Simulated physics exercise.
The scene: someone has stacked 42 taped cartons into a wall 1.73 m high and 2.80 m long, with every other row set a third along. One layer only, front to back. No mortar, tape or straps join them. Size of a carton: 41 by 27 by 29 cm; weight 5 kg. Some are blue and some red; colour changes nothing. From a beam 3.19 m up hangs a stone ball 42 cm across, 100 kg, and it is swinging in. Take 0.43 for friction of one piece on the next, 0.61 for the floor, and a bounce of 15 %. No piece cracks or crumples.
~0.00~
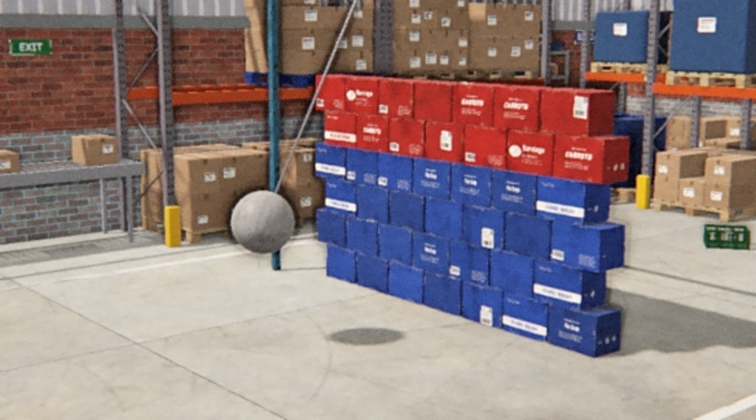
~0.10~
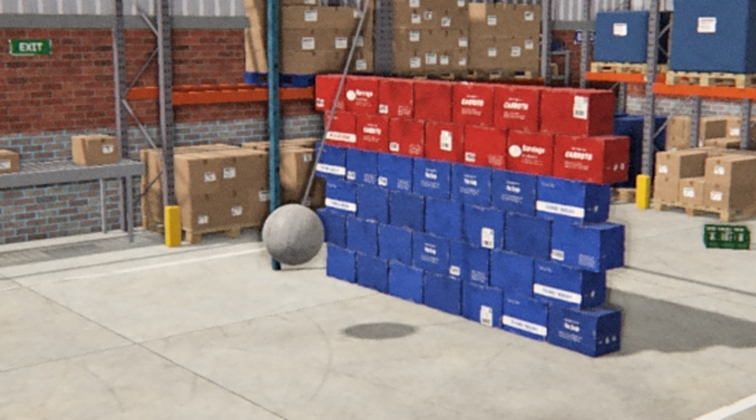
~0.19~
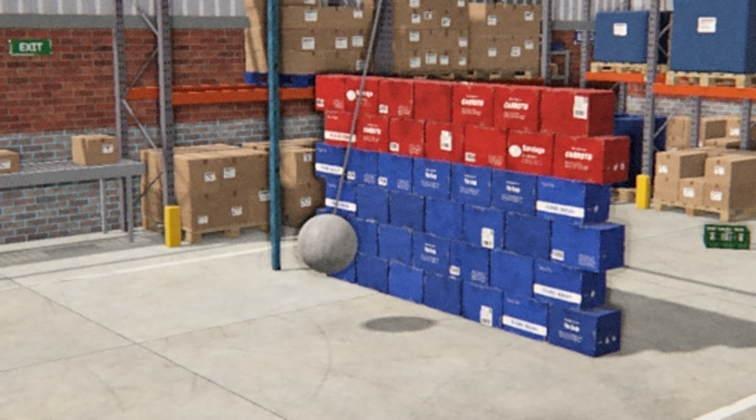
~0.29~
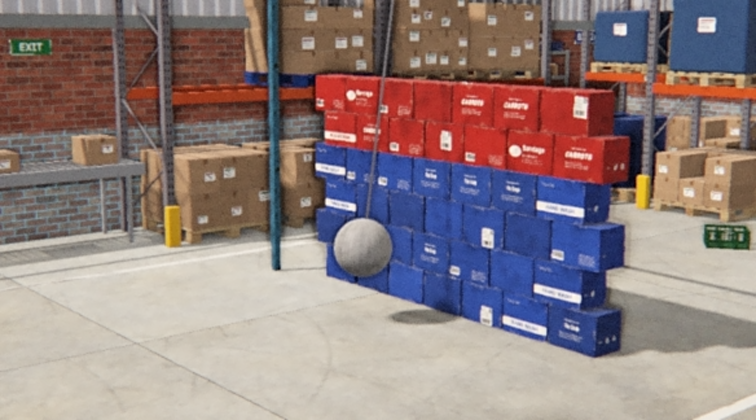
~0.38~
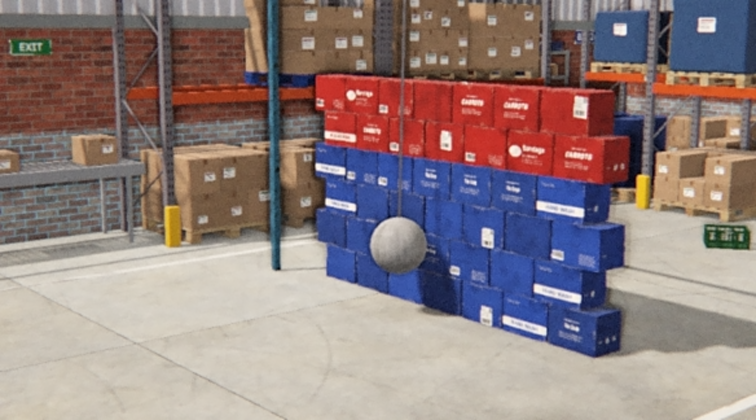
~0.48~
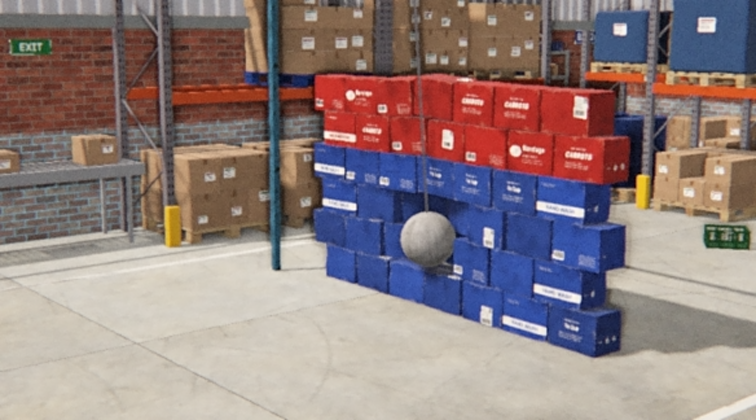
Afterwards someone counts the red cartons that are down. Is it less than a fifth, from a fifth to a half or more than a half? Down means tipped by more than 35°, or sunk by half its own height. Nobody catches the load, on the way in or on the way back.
The part is fewer than one in five.
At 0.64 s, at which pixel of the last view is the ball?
At about (470, 224).
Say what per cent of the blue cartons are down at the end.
Blue 10 per cent.
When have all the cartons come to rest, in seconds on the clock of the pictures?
At about 2.0 s.
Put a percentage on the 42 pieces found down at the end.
Near 10 per cent.
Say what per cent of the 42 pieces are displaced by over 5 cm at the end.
Shifted: 25 per cent.
By 0.54 s, line 9° past plumb; none of the 14 red cartons down (0 of 42 in all colours); top red carton tilted 5°; top blue carton tilted 8°.
By 0.64 s, line 15° past plumb; none of the 14 red cartons down (1 of 42 in all colours); top red carton tilted 4°; top blue carton tilted 28°.
By 0.86 s, line 25° past plumb; none of the 14 red cartons down (4 of 42 in all colours); top red carton tilted 6°; top blue carton on its side.
By 1.18 s, line 32° past plumb; none of the 14 red cartons down (4 of 42 in all colours); top red carton tilted 6°; top blue carton upside down.
When it is over (2.1 s), line 2° before plumb; none of the 14 red cartons down (4 of 42 in all colours); top red carton tilted 6°; top blue carton upside down. That is 0 per cent. In pixels of the last frame, middles, top red carton near (411, 98), top blue carton near (473, 270).
